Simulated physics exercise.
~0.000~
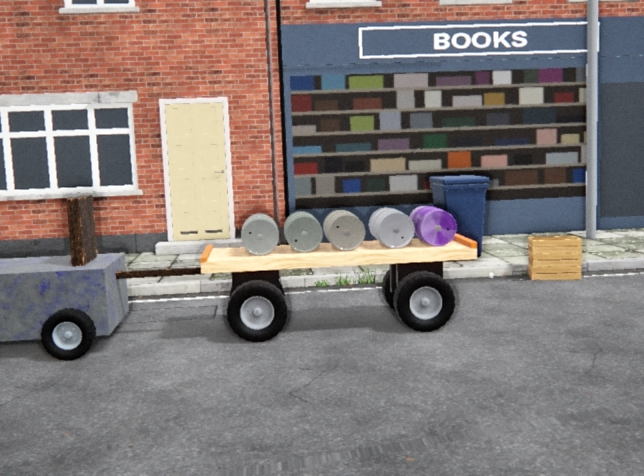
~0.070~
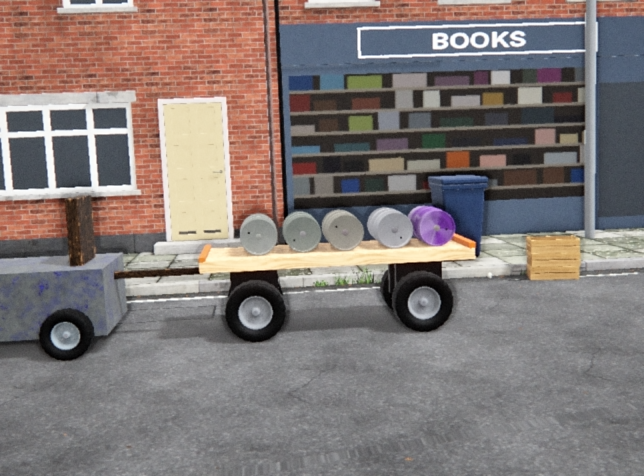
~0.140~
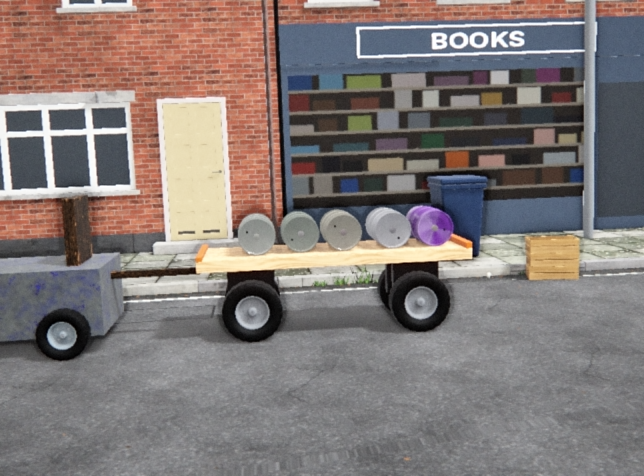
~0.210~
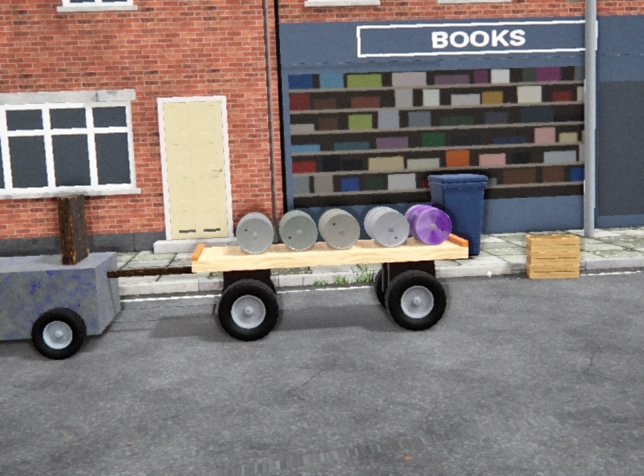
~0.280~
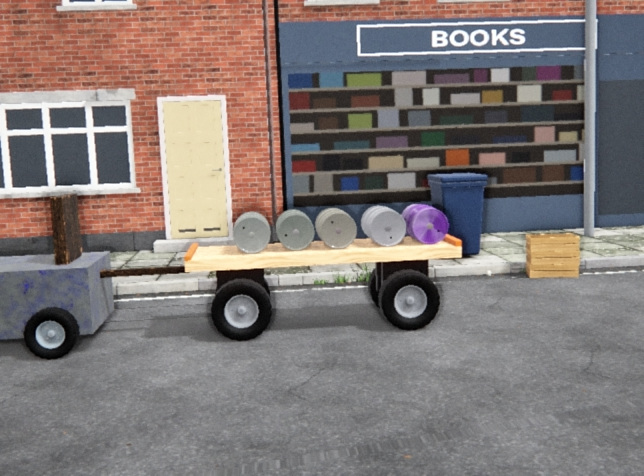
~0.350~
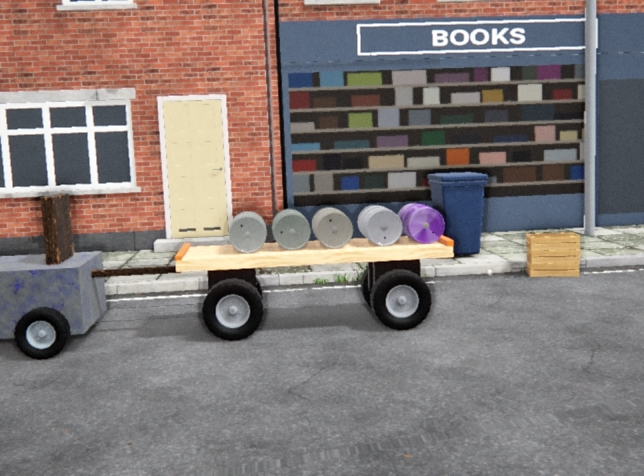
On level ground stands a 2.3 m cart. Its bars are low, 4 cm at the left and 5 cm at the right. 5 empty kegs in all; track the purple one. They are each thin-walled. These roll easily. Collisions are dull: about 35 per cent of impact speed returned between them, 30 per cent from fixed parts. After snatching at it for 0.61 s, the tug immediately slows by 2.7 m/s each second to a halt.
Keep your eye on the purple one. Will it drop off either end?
Yes. I'd say it bails out.
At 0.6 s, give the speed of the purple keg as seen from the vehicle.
I'd put it near 0.6 m/s.
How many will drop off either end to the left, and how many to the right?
Left 0, right 1.
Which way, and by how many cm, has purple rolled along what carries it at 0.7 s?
By then purple sits 30 right of where it began.
By 0.6 s, purple is on the deck, 5 cm from the right bar, rolling right along the cart; 0 of 5 are off.
By 0.7 s, purple is on the deck, 5 cm from the right bar, rolling right along the cart; 0 of 5 are off.
By 0.9 s, purple is over the right bar and falling; 1 of 5 is off.
Finally (4.7 s), purple is over the right bar and down; 1 of 5 is off.
